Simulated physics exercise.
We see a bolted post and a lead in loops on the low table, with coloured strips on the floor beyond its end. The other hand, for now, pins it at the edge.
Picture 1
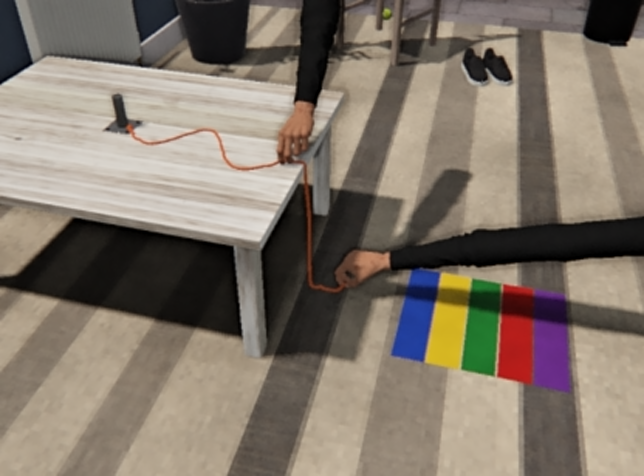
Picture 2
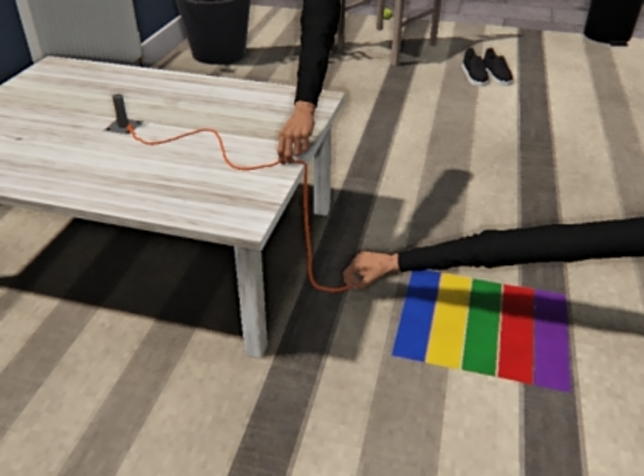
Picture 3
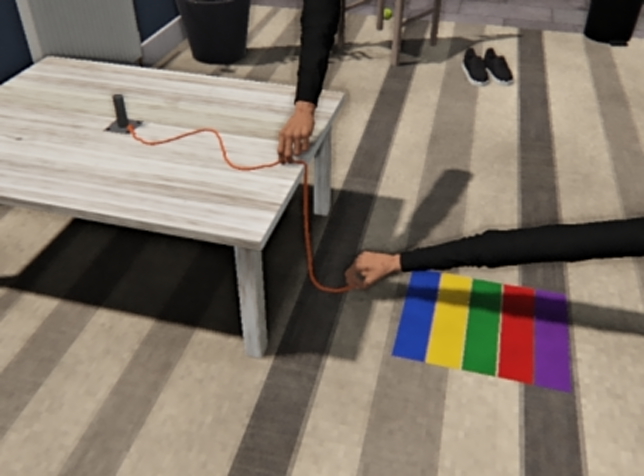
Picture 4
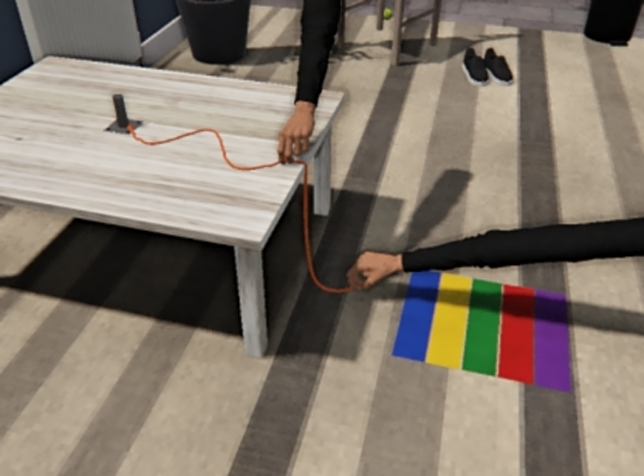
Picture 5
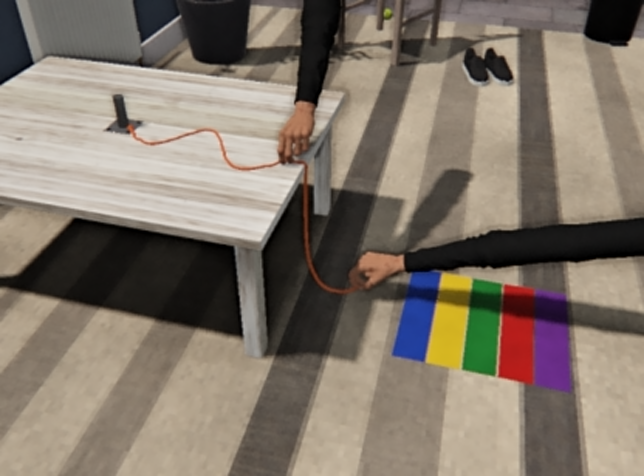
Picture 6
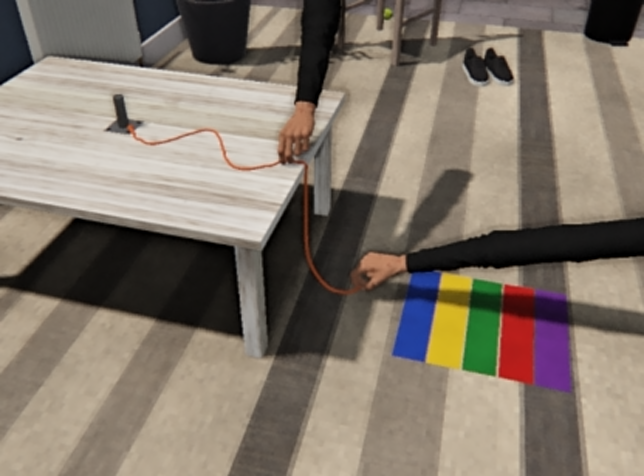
On a striped carpet beside a pale wooden table, one hand pins an orange cord while another inches its end slightly right.
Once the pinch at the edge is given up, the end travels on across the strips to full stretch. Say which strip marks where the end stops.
The red strip marks it.
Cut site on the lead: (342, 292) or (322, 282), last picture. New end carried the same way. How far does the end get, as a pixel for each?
Around (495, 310) for the first cut and around (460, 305) for the second.
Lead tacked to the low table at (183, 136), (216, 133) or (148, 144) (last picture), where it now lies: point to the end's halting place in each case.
Estimated spots in sequence: (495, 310), (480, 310), (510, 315).
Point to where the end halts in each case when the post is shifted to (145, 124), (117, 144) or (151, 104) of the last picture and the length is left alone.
Places per try: (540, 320); (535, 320); (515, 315).
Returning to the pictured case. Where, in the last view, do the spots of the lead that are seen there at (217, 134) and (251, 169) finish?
First one close to (240, 147), second close to (320, 171).
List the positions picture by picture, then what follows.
In the first picture, end (345, 284); blue (411, 341); yellow (445, 348); green (480, 355); red (515, 362); purple (552, 369).
In the second picture, end (353, 285); lead through (140, 140) (205, 130) (228, 161) (293, 162) (306, 214) (310, 270).
In the third picture, end (355, 286).
In the fourth picture, end (357, 286); lead through (140, 140) (205, 130) (228, 161) (293, 162) (306, 214) (311, 270).
In the fifth picture, end (358, 286).
In the sixth picture, end (360, 287); lead through (141, 140) (205, 130) (228, 161) (293, 162) (306, 214) (313, 270).
A little later, end near (465, 306); over yellow.
Next, end near (501, 313); over green.
When it is tight, end near (522, 317); over red. Over red.
